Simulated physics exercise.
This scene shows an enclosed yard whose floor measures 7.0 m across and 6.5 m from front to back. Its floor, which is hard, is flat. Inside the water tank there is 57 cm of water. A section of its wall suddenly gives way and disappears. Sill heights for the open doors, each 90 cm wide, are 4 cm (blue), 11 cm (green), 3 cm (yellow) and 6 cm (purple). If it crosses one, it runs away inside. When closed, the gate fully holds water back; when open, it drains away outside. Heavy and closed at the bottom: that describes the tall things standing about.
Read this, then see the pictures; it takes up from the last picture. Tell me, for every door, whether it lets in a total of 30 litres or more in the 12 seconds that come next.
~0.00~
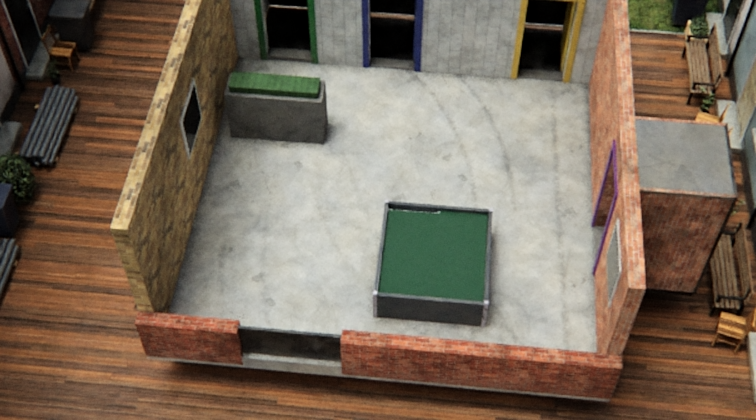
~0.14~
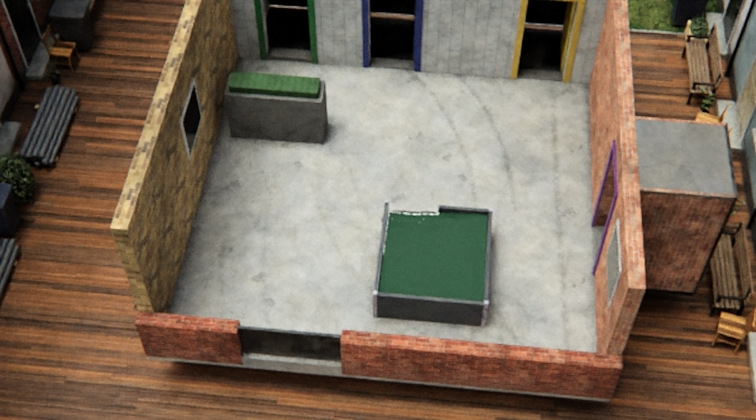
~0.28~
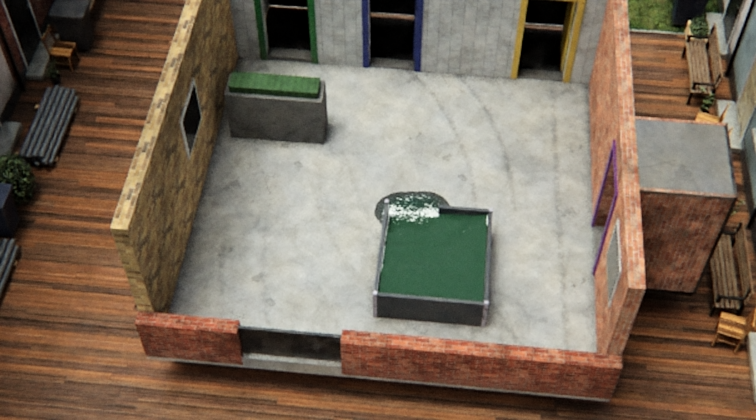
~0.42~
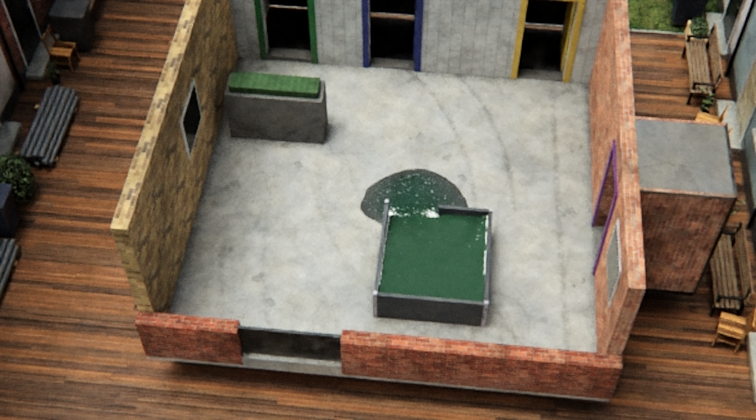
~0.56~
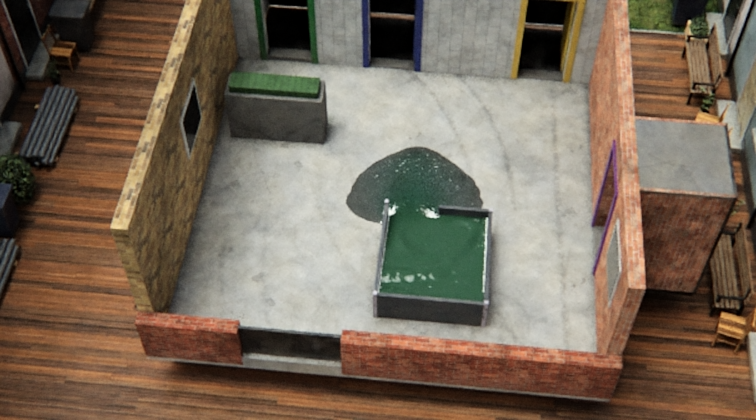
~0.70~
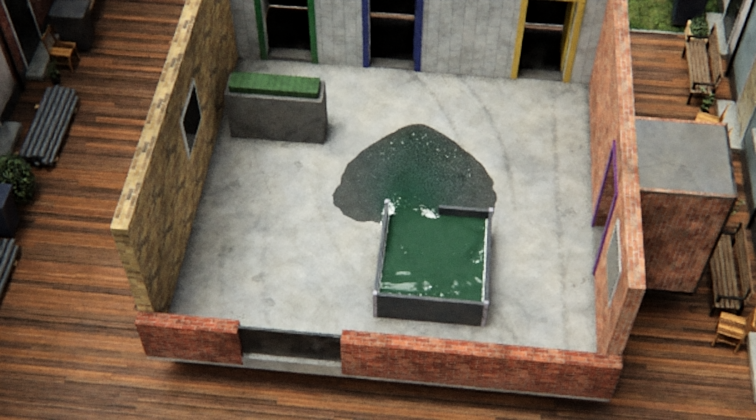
As I see it, blue door: Beyond the set amount, green door: Short of the set amount, yellow door: Beyond the set amount, purple door: Short of the set amount.
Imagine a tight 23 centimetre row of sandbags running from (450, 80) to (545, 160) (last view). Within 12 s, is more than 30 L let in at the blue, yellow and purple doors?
In that case blue gets more than allowed, yellow gets no more than allowed, purple gets no more than allowed.
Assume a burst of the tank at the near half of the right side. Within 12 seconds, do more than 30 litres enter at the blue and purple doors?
The blue door comes out less than that and the purple door more than that.
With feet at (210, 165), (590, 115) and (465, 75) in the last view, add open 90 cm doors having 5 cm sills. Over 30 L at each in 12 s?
Less, less, more.
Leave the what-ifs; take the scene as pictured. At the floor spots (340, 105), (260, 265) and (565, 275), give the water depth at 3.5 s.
About 4, 0 and 0 cm respectively.
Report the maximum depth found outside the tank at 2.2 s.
It gets to some 24 cm.
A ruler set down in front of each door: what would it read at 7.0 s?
Depths: Blue door 7 cm, green door 6 cm, yellow door 7 cm, purple door 2 cm.
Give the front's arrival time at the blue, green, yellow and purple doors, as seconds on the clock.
Blue: 1.3 s; green: 2.2 s; yellow: 2.4 s; purple: 6.0 s.
After 1.4 s water covers 25 % of the floor and is deepest (32 cm) near (411, 223); blue door 1 cm at the sill, 0 L in, green door not reached, yellow door not reached, purple door not reached.
After 2.2 s water covers 35 % of the floor and is deepest (24 cm) near (401, 222); blue door 6 cm at the sill, 30 L in, green door not reached, yellow door not reached, purple door not reached.
After 3.5 s water covers 45 % of the floor and is deepest (19 cm) near (401, 222); blue door 13 cm at the sill, 102 L in, green door 7 cm at the sill, 0 L in, yellow door 7 cm at the sill, 15 L in, purple door not reached.
After 7.0 s water covers 65 % of the floor and is deepest (10 cm) near (237, 64); blue door 7 cm at the sill, 169 L in, green door 6 cm at the sill, 0 L in, yellow door 7 cm at the sill, 48 L in, purple door 2 cm at the sill, 0 L in.
After 12.0 s water covers 95 % of the floor and is deepest (6 cm) near (591, 376); blue door 5 cm at the sill, 188 L in, green door 4 cm at the sill, 0 L in, yellow door 5 cm at the sill, 74 L in, purple door 2 cm at the sill, 0 L in.
